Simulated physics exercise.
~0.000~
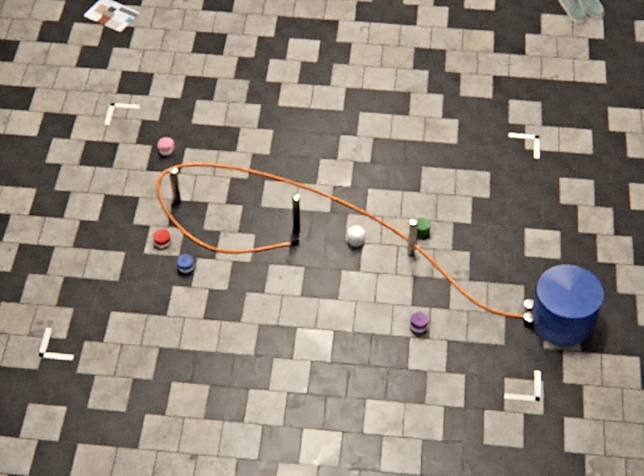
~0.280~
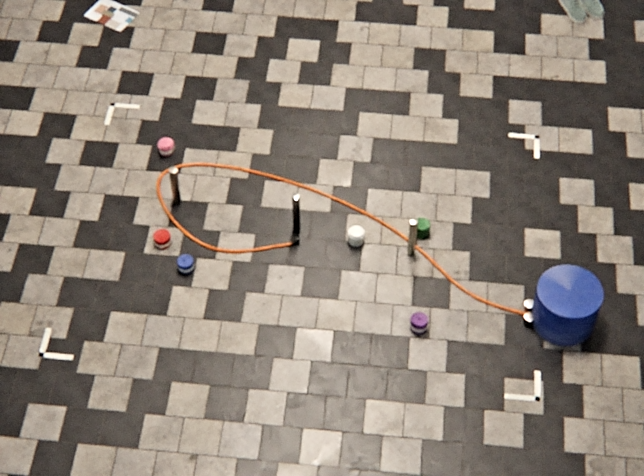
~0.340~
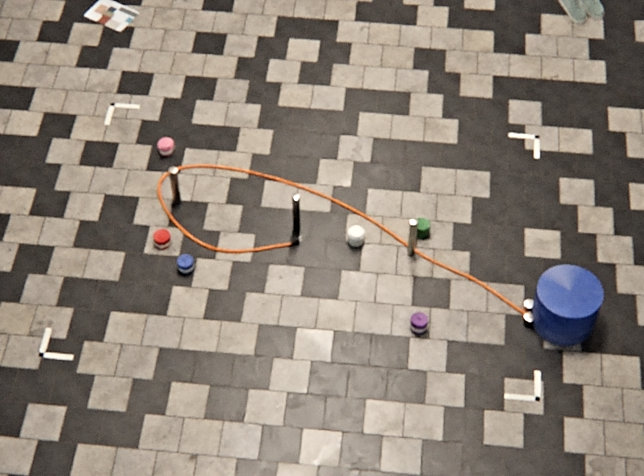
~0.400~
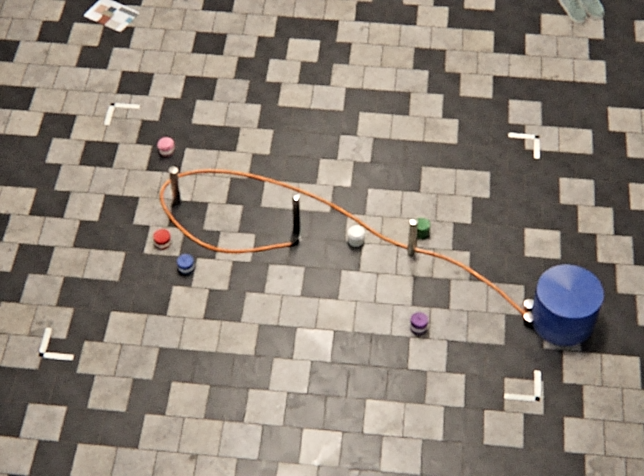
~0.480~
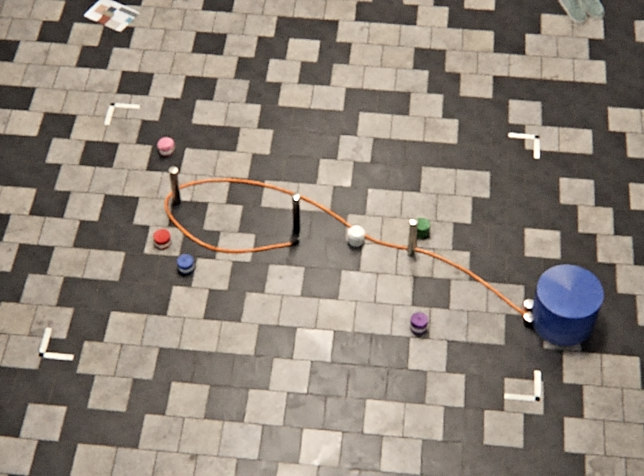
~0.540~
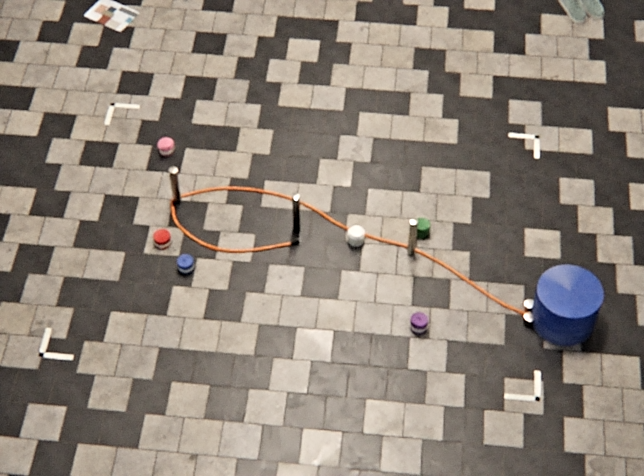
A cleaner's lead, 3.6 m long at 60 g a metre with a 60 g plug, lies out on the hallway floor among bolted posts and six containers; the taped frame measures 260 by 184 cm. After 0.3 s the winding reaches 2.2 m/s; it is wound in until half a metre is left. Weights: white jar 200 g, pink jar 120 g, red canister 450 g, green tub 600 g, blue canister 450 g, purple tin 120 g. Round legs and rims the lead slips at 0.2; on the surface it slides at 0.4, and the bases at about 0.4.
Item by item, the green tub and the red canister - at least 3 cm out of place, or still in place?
Item by item: Green tub out of place, red canister in place.
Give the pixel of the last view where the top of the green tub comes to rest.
Check near (539, 280) - that's where it comes to rest.
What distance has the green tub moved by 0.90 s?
For the green tub, I'd say close to 0 cm.
At 0.9 s, plug at (151, 209); white jar 5 cm off its start.
At 1.3 s, plug at (402, 141); white jar 5 cm off its start.
At 1.6 s, plug at (391, 317); green tub 43 cm off its start at (494, 256), white jar 5 cm off its start at (356, 239).
At 2.0 s, plug at (524, 291); green tub 72 cm off its start, purple tin 57 cm off its start, white jar 5 cm off its start.
At 2.8 s, plug at (525, 289); green tub 72 cm off its start at (539, 280), red canister 0 cm off its start at (162, 235), purple tin 67 cm off its start at (527, 387), white jar 5 cm off its start at (356, 239).
